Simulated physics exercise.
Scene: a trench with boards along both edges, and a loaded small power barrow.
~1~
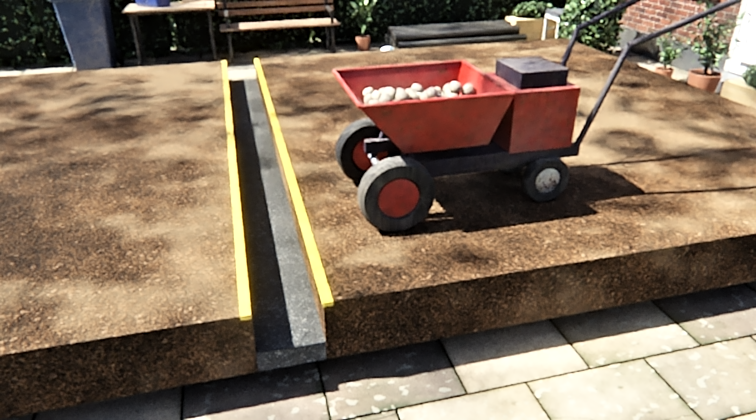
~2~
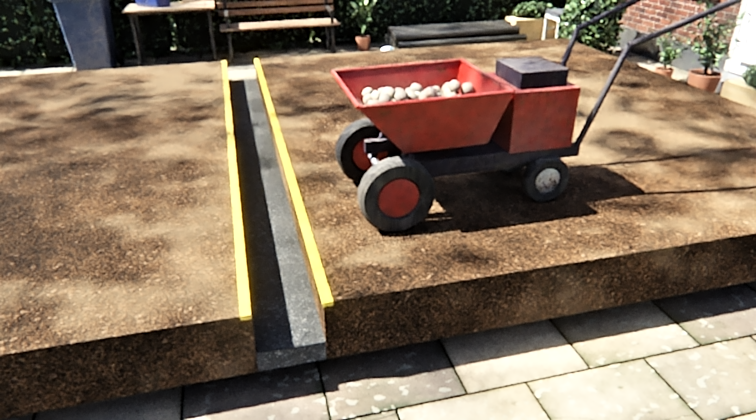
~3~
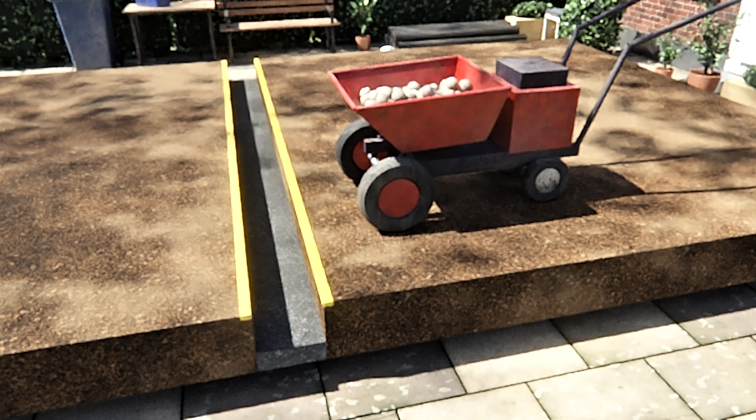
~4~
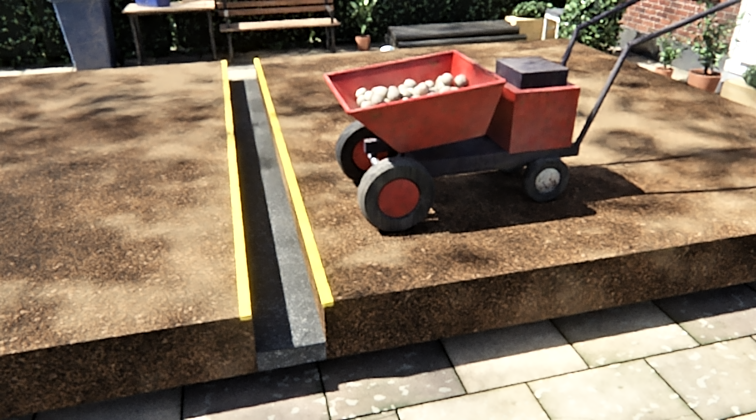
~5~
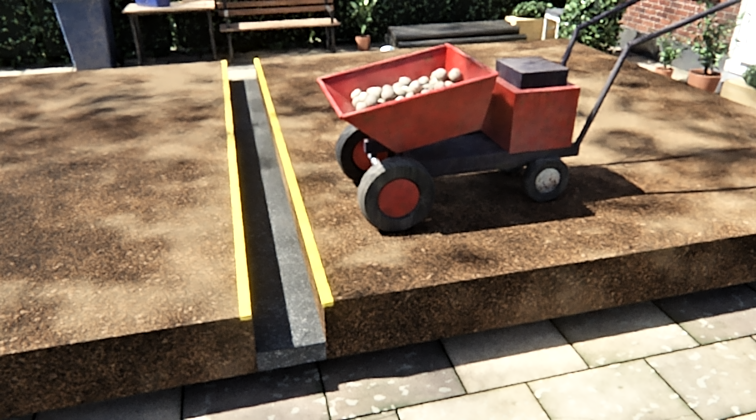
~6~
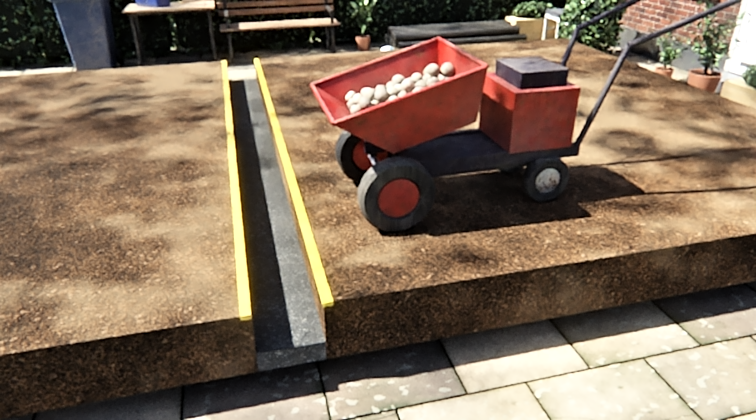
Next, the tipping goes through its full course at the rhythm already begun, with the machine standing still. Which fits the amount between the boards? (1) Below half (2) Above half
Above half.
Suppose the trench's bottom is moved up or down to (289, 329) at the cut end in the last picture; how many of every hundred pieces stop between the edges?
It lands somewhere near 90 percent.
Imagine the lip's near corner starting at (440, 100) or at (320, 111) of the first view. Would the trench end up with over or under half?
Initially shy of half, next shy of half.
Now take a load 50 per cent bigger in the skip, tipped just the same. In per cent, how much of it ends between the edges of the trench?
Share: Approx. 90 %.
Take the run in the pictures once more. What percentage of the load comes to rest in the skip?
Roughly 0 per cent.
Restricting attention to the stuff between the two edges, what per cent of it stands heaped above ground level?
Estimate: Close to 0 in a hundred.
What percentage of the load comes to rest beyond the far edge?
5 percent.
Soon after the last picture, skip tipped steeply; all in the skip.
A little later, skip tipped right over; about two thirds in the skip; about a third in or heaped over the trench; a stray few beyond it; a stray few falling.
Later still, skip tipped right over; nearly all in or heaped over the trench; a small part beyond it.
At rest, skip tipped right over; nearly all in or heaped over the trench; a small part beyond it.
